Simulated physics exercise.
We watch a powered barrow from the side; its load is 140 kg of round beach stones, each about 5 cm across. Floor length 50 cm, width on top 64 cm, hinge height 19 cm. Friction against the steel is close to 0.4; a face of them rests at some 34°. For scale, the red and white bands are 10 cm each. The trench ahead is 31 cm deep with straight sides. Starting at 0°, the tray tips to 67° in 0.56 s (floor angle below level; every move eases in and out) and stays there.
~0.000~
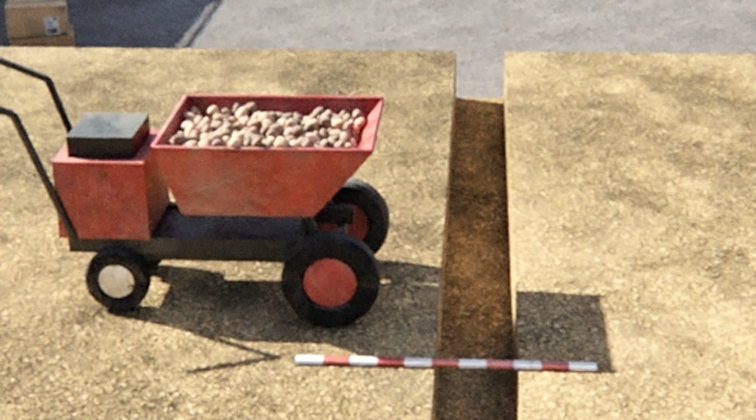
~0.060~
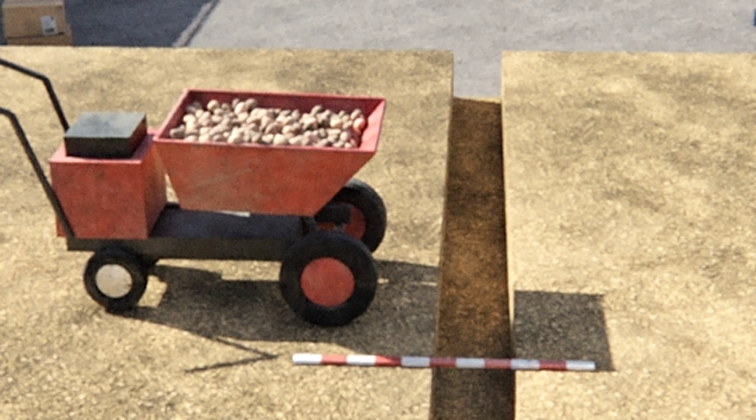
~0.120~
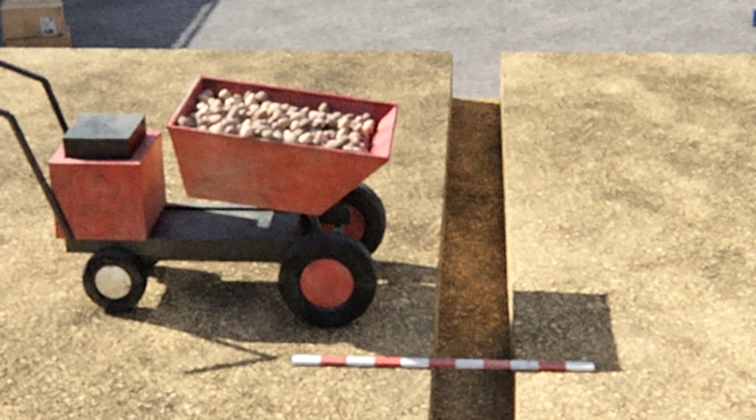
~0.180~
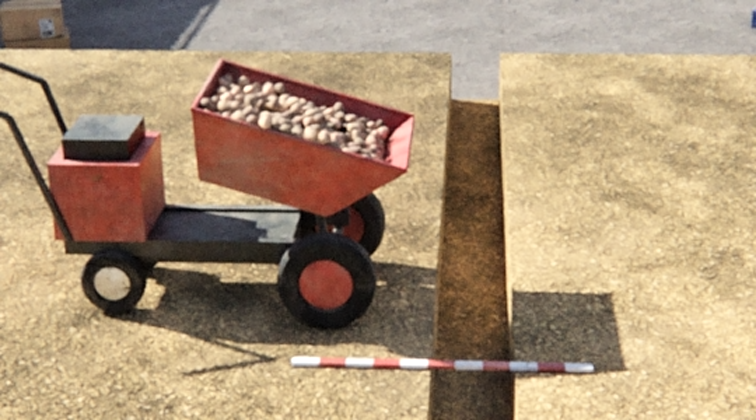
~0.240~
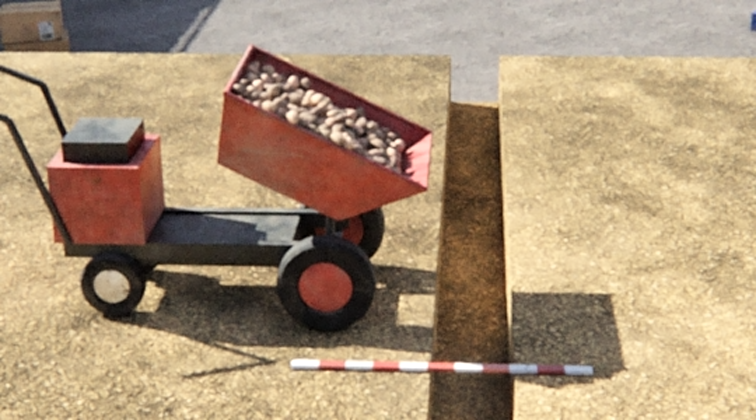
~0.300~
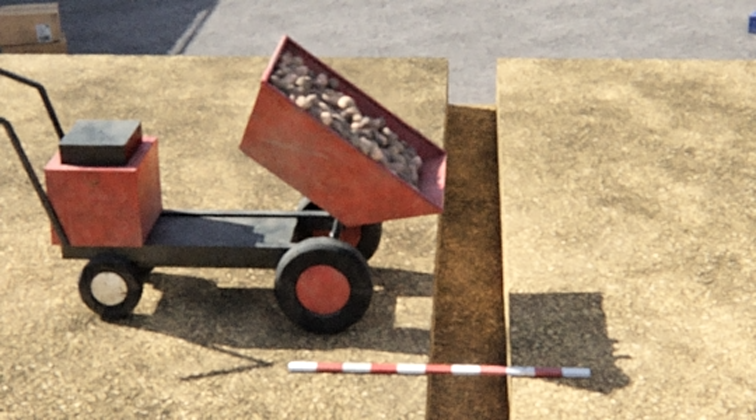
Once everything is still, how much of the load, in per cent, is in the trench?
About 25 per cent.
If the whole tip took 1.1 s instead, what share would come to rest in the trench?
Then about 40 per cent.
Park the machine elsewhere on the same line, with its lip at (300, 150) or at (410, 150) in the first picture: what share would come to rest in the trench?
About 80 and 5 per cent.
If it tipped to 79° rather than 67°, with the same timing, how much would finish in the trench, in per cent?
It would be near 25 per cent.
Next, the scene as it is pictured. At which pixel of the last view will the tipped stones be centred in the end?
Their middle is at about (578, 298).
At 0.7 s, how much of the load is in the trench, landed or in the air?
About 10 per cent by then.
After 0.4 s the floor is at 57°; 100 % in the tray; the foremost stones are at (455, 228).
After 0.7 s the floor is at 67°; 71 % in the tray, 8 % in the trench, 21 % past the trench; the foremost stones are at (566, 302).
After 1.0 s the floor is at 67°; 14 % in the tray, 12 % in the trench, 74 % past the trench; the foremost stones are past the picture's edge.
After 3.0 s the floor is at 67°; 0 % in the tray, 25 % in the trench, 75 % past the trench; the foremost stones are past the picture's edge.
